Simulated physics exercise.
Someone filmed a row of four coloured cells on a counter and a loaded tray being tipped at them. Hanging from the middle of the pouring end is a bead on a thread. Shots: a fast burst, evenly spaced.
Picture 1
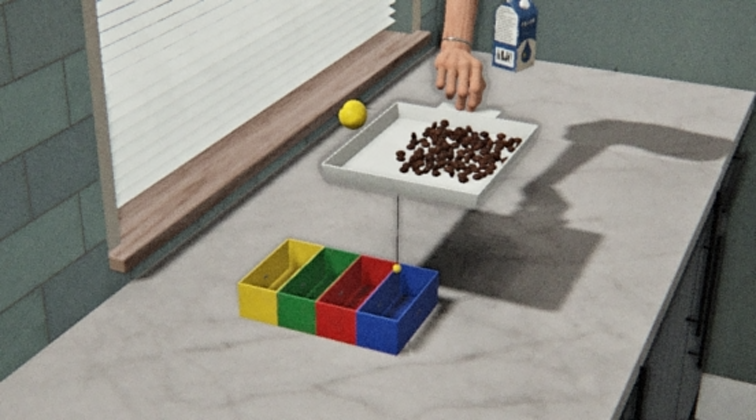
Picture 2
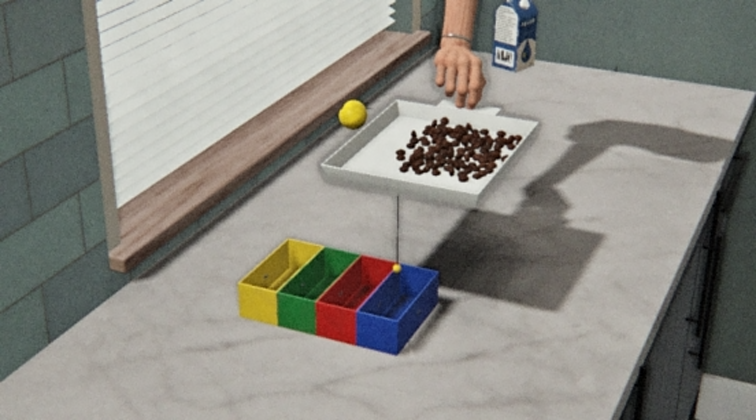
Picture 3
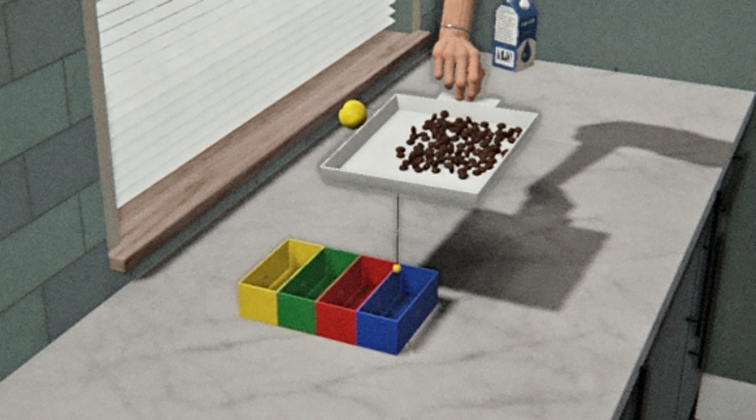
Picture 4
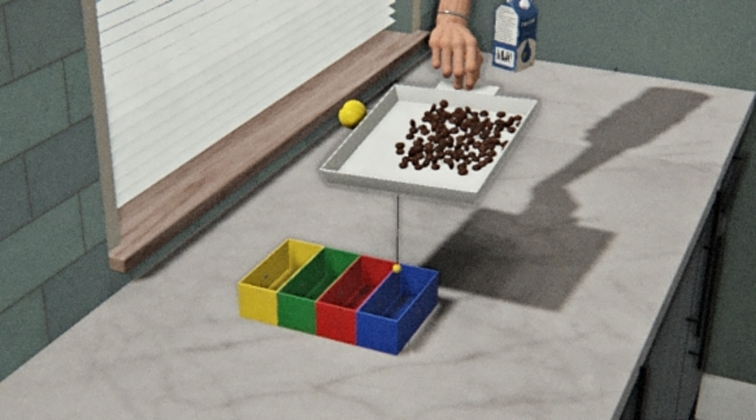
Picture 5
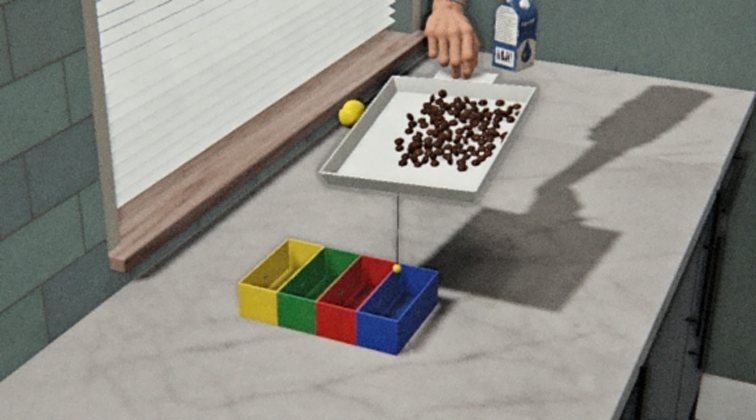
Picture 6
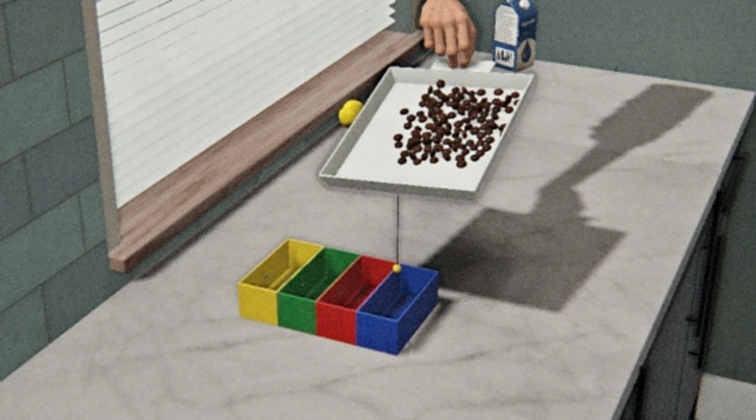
At first, a hand holds a white tray of dark chocolate drops nearly level above a row of yellow, green, red and blue cells on a marble counter, a bead hanging beneath it. Then the hand gradually raises the tray's far end, steepening its slant while the drops remain on it.
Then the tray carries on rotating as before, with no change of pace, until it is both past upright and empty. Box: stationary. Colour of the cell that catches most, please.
The colour is green.
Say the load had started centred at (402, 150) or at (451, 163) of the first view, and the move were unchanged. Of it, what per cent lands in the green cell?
You'd get about 60 per cent first and about 50 per cent second.
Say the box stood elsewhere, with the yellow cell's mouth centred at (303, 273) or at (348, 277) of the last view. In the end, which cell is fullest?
Position one: The green one. Position two: The cell in yellow.
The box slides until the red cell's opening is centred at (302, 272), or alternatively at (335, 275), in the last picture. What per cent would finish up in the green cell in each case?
Around 0 and around 20 per cent, in that order.
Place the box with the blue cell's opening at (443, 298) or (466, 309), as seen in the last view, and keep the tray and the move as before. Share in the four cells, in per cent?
It comes to about 90 per cent the first time and about 60 per cent the second.
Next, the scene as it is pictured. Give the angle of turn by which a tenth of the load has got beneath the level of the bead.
Angle reached: About 70°.
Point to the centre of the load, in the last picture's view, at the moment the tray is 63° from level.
Near (365, 180).
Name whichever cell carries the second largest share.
The runner-up: The red cell.
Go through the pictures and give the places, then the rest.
Corners of the pouring end (328, 163) and (475, 191), level; middle of the load (461, 152), flat chocolate drops; bead on its thread (397, 269); yellow cell (258, 301); green cell (297, 310); red cell (336, 320); blue cell (377, 330), in the first picture.
Corners of the pouring end (328, 164) and (475, 191), level; middle of the load (461, 151), in the second picture.
Corners of the pouring end (327, 165) and (474, 190), tipped barely, lowest at the left corner; middle of the load (461, 146), in the third picture.
Corners of the pouring end (327, 168) and (473, 189), tipped a little, lowest at the left corner; middle of the load (461, 138), in the fourth picture.
Corners of the pouring end (326, 170) and (472, 188), tipped a little, lowest at the left corner; middle of the load (460, 131), in the fifth picture.
Corners of the pouring end (325, 172) and (471, 187), tipped clearly, lowest at the left corner; middle of the load (449, 126); yellow cell (258, 301); green cell (297, 310); red cell (336, 320); blue cell (377, 330), in the sixth picture.
Just after the last frame, tray tipped steeply; the larger part on the tray; just a few in the red cell; about a tenth falling or outside the box.
A moment on, tray tipped past a quarter turn; about a tenth on the tray; roughly a third in the green cell; roughly a quarter in the red cell; about a tenth in the yellow cell; just a few in the blue cell; roughly a quarter falling or outside the box.
Further on, tray tipped past a quarter turn; roughly half in the green cell; roughly a third in the red cell; about a tenth in the blue cell; about a tenth in the yellow cell; just a few falling or outside the box.
When it is over, tray tipped past a quarter turn; roughly half in the green cell; roughly a third in the red cell; about a tenth in the blue cell; about a tenth in the yellow cell; just a few outside the box.
